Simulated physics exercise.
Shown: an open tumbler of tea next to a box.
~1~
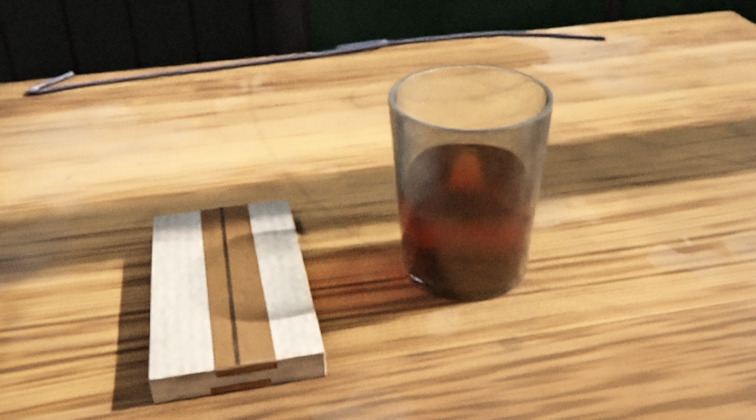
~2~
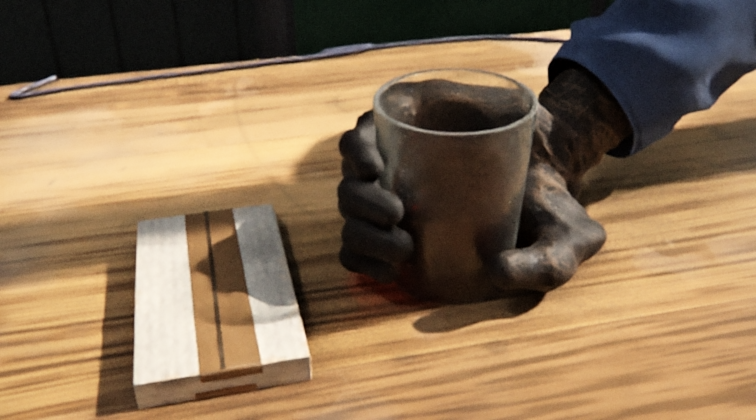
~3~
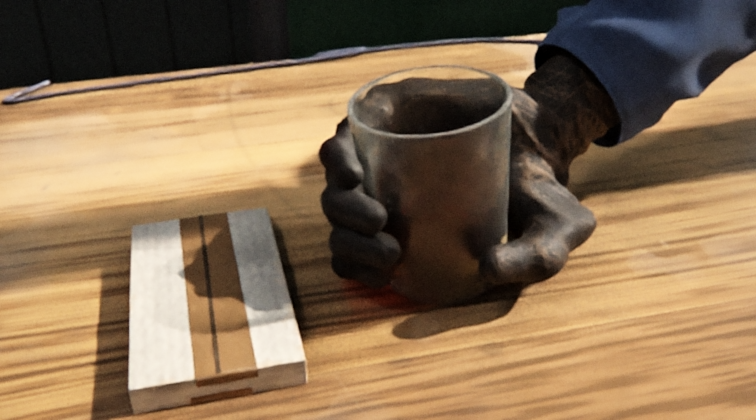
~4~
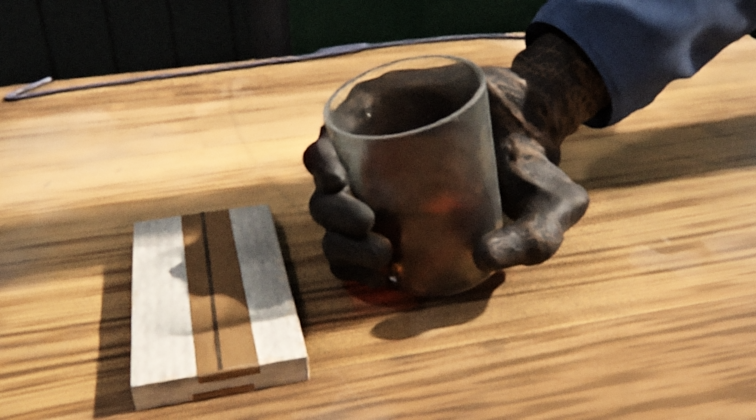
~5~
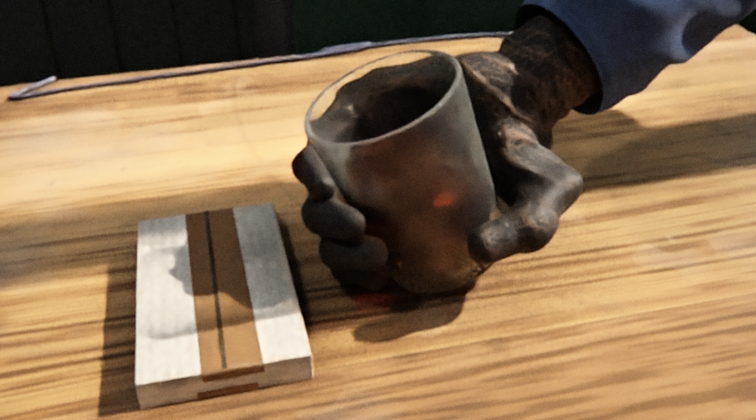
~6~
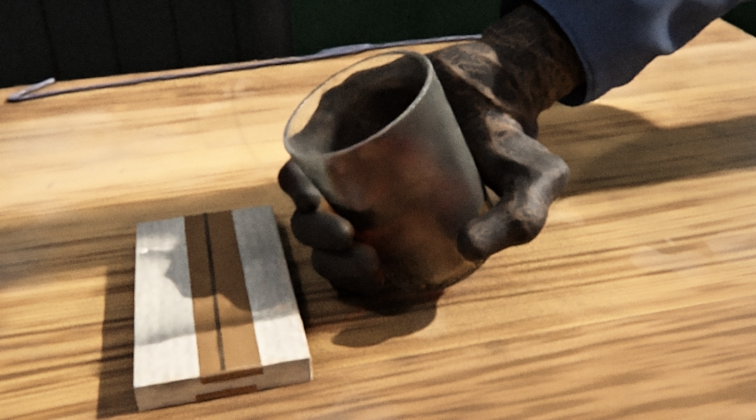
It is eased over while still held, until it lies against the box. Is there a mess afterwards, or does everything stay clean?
It cannot contain it.
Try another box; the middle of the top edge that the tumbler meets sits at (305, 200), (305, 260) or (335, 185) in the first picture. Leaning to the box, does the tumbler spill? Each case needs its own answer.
First try contents stay put, second contents get out, third contents stay put.
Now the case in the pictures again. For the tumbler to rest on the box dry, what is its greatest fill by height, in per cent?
Somewhere near 20 in a hundred, by my count.
A moment on, the tumbler leans by about 45°; all is still inside.
Further on, the tumbler leans by about 65°; a puddle lies under it; about two thirds of the tea is inside.
When it is over, the tumbler leans by about 70°, against the box; a puddle lies under it; about a third of the tea is inside.
